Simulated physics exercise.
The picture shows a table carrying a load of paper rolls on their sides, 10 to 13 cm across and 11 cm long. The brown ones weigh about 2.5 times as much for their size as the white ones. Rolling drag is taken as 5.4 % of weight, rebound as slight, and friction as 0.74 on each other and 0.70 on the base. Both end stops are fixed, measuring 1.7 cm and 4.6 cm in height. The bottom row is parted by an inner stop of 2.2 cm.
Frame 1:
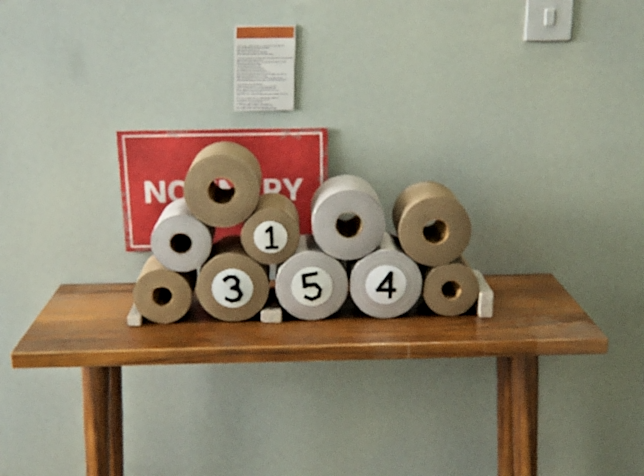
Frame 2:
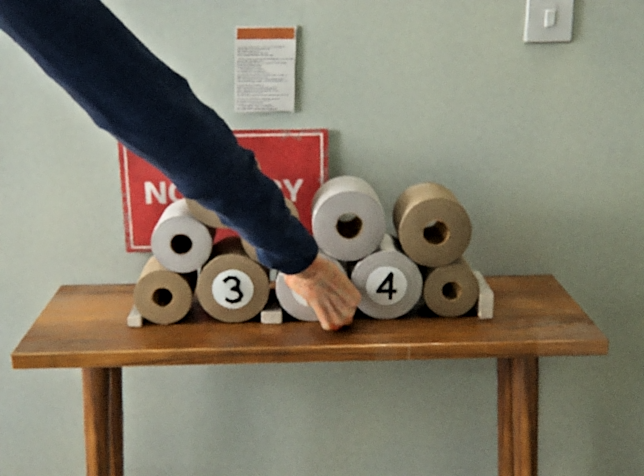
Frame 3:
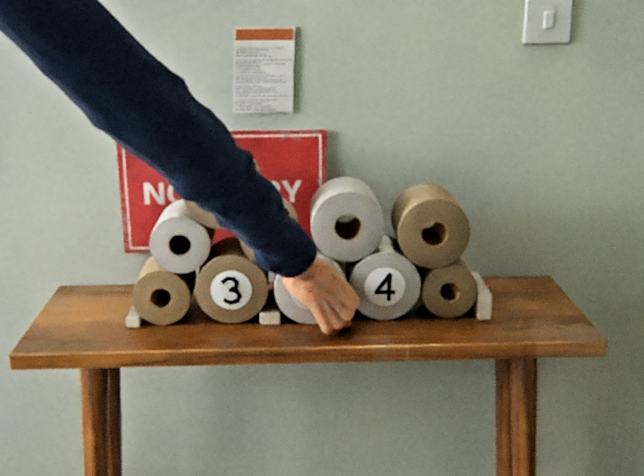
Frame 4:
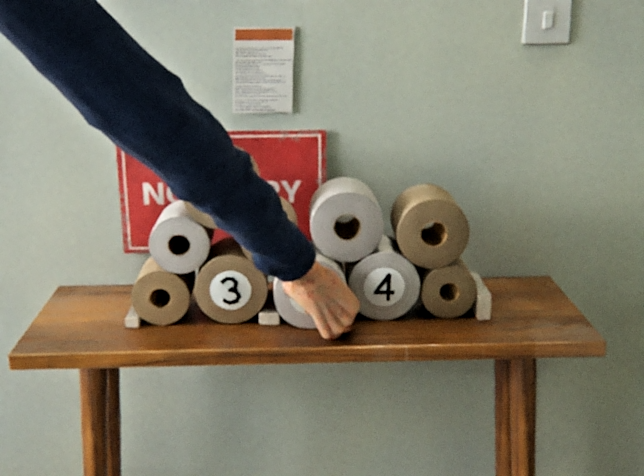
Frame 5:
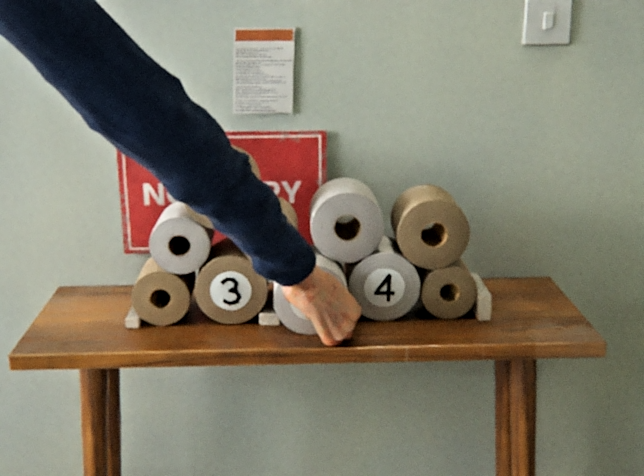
On a wooden table, a hand reaches in and slowly draws out a bottom roll.
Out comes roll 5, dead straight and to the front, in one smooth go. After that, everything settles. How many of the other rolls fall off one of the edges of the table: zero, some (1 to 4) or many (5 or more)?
Answer: Zero; total count 0.
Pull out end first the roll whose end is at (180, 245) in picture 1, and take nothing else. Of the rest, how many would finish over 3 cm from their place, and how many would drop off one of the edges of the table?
In that case, shifted 1 and out 1.
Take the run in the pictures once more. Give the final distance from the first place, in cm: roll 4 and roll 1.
Roll 4 ends 0 cm away, and roll 1 ends 2 cm away.
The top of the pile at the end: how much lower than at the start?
Drop in height: About 1 cm.
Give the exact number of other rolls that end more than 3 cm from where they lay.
The number is exactly 0.
Then, 0.42 s past the final picture, 0 now displaced over 3 cm; not one off the edges of the table; a hidden one 1.4 cm right and 1.1 cm down.
Then, 0.51 s past the final picture, 0 now displaced over 3 cm; not one off the edges of the table; a hidden one 1.4 cm right and 1.2 cm down.
At rest 0.8 s after the last picture, 0 moved over 3 cm; not one off the edges of the table; a hidden one 1.4 cm right and 1.2 cm down; top of the pile 28 cm high, from 30 cm.
